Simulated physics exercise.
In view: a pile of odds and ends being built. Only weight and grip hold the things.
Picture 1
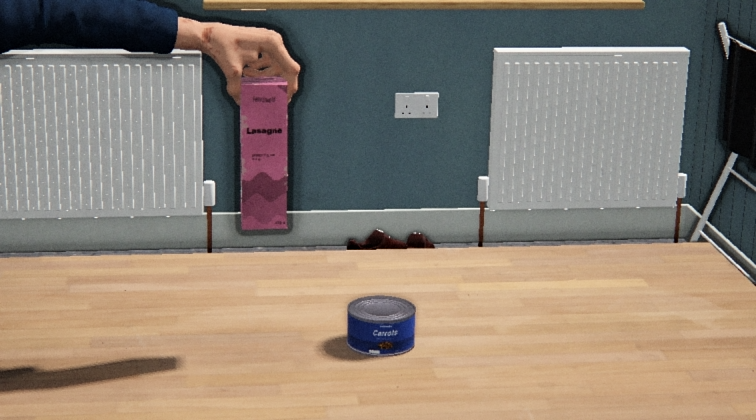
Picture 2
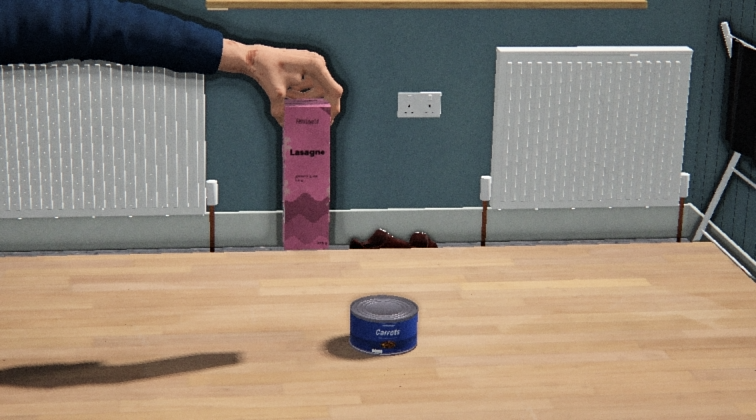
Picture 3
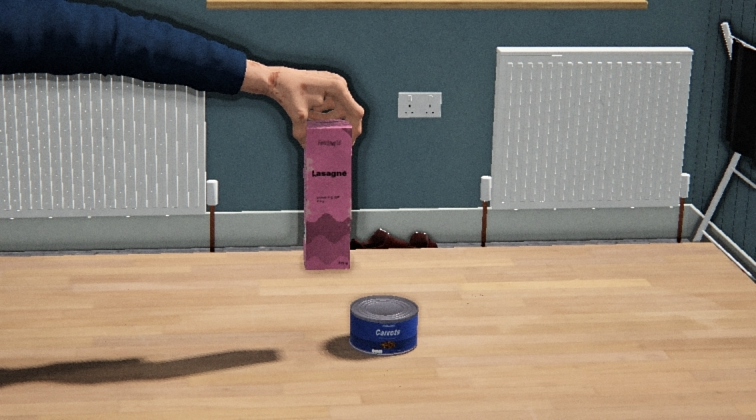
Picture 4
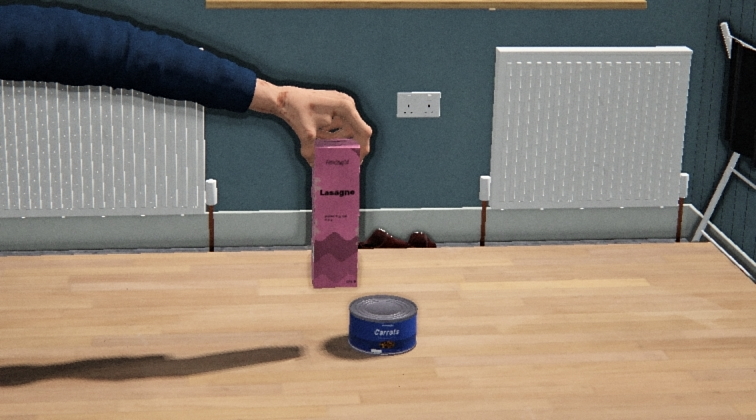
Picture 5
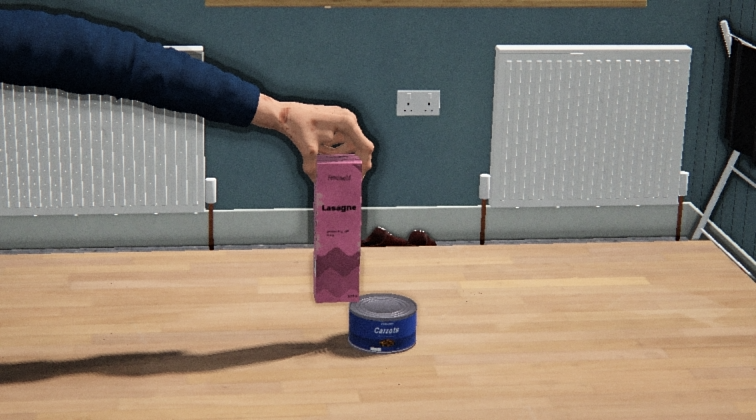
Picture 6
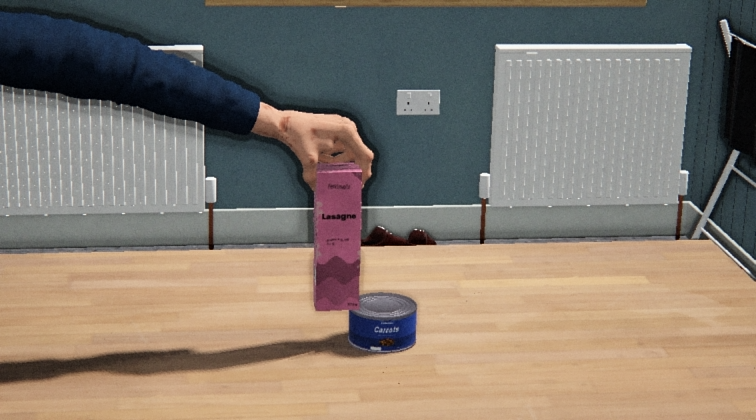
On a wooden table, a blue tin labelled carrots sat still while a hand carried a pink lasagne carton in from the left, lowered it, and set it down just behind the tin, still gripping it.
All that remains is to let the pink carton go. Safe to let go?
The pile gives way.
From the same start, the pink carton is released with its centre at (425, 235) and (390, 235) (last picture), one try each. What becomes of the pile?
First, it loses its balance; second, it keeps its balance.
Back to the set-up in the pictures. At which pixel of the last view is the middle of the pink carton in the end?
Near (244, 323).
Then, 0.30 s past the last view, pink carton rocked 17° from its first pose near (316, 245).
Then, 0.40 s past the last view, pink carton now fallen.
Then, 0.50 s past the last view, things are still on the move.
Finally, fallen, pink carton; blue tub still in place. Final places as the last picture's camera would see them, pink carton near (244, 323). The pile loses its balance.
